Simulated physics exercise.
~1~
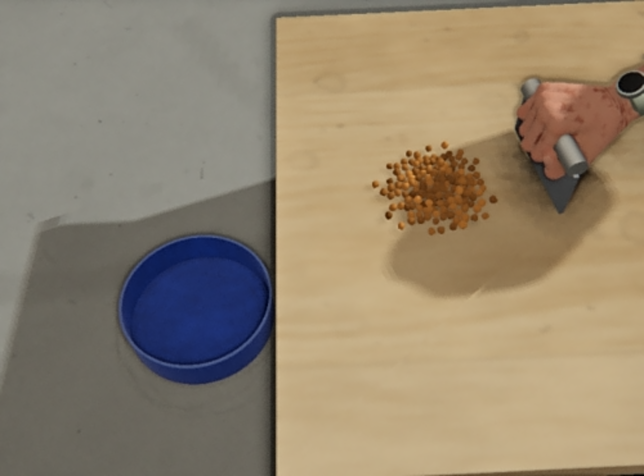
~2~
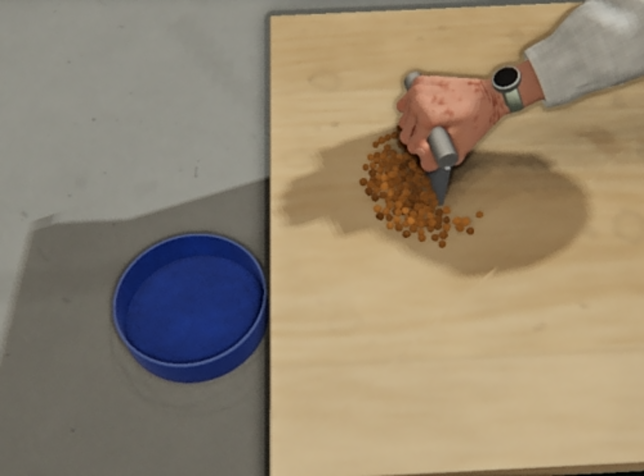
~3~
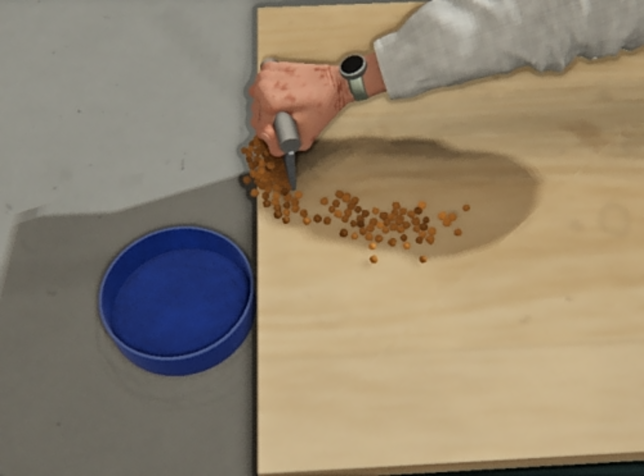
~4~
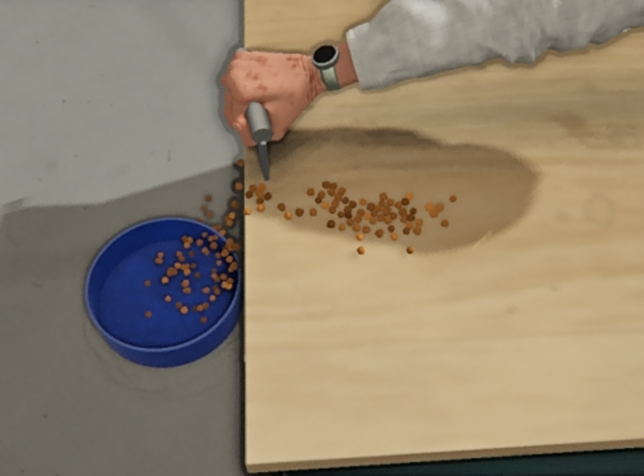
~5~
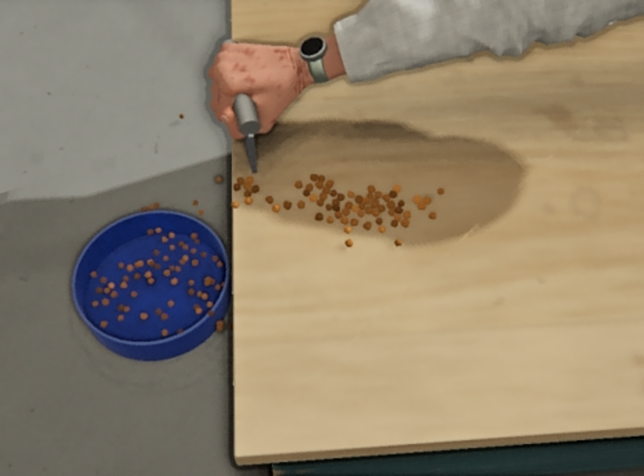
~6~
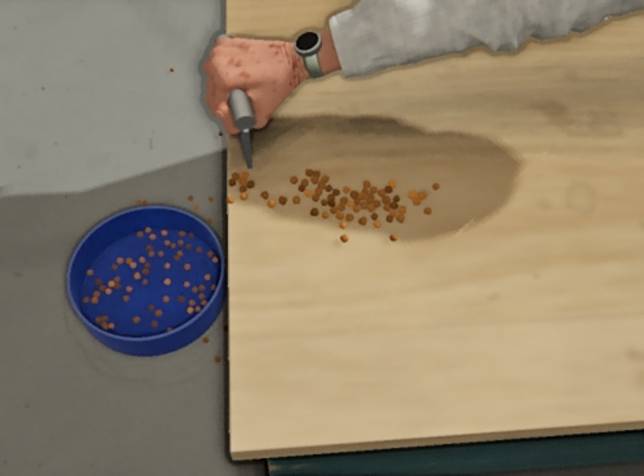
A hand holding a scraper pushed a pile of small roasted chickpeas left across a wooden board to its edge, then stopped. Many dropped into the blue pot below, a few missed it, and a trail of them stayed on the board.
